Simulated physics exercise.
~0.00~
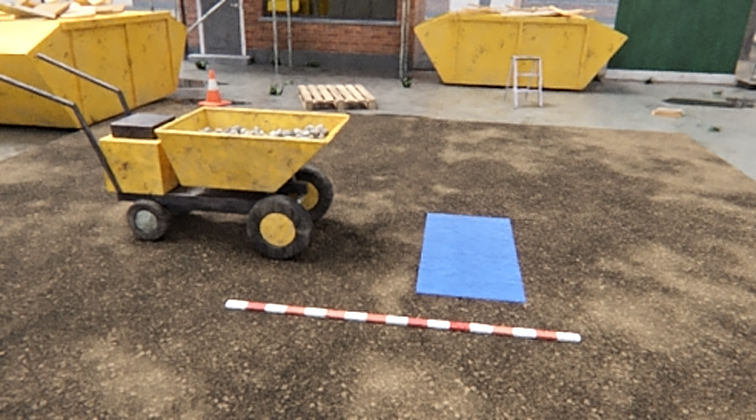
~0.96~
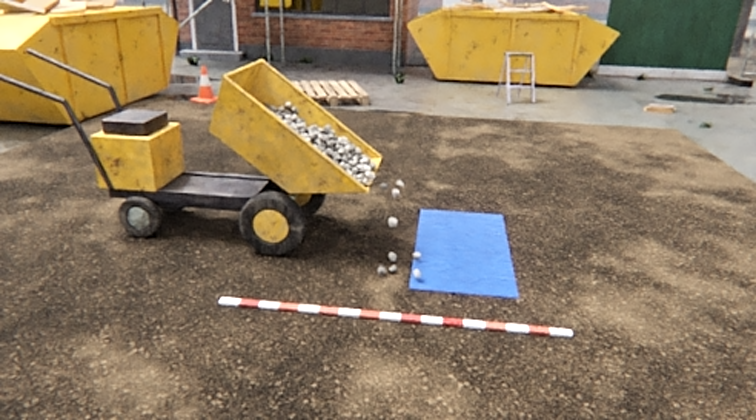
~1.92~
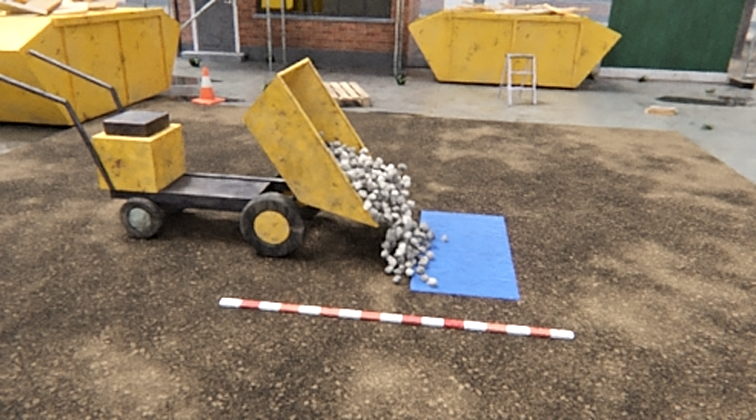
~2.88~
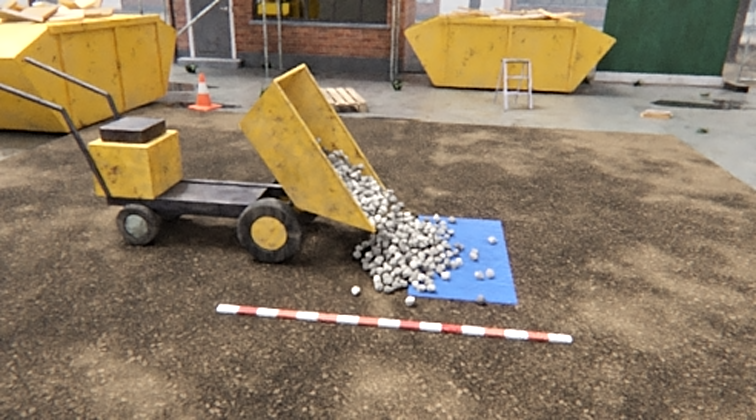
In a paved yard with yellow skips behind, a small yellow motor barrow tipped its load of grey stones in two stages, and they tumbled into a heap in front, some scattering onto the blue sheet while many stayed in the raised skip.
